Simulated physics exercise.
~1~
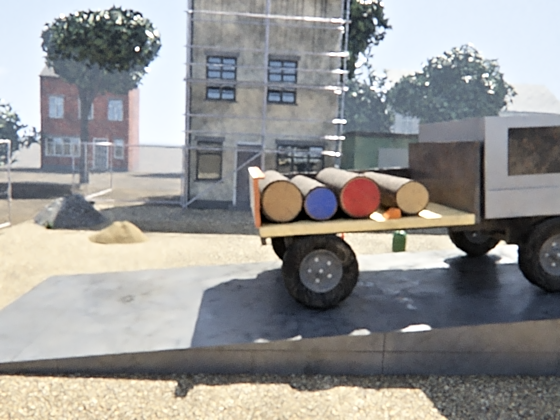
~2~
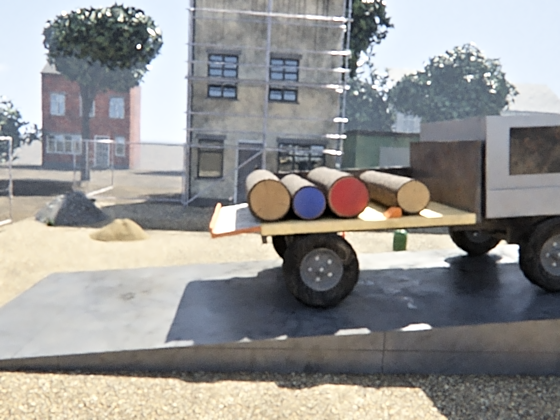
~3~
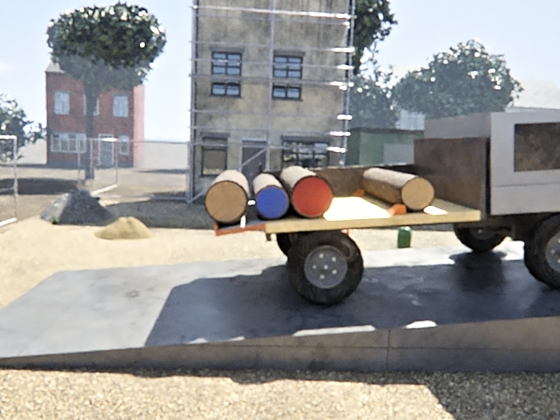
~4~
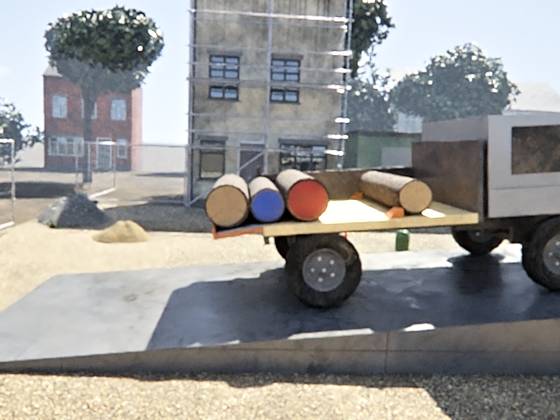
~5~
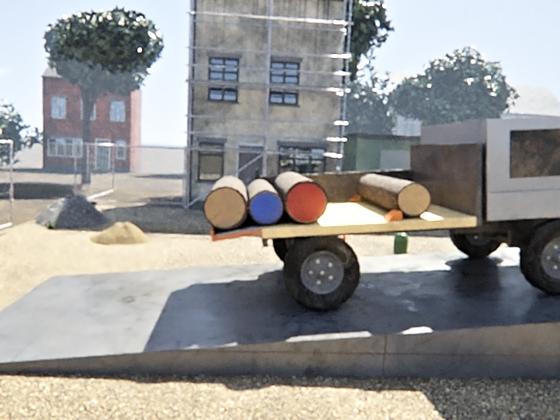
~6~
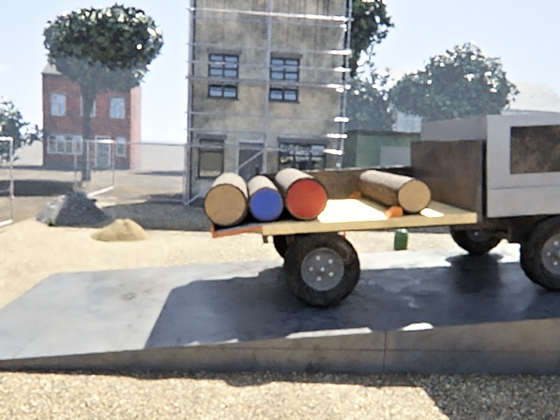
Logs on a pickup bed rolling left as the tailgate drops, three stopping at its rim and one staying near the cab.
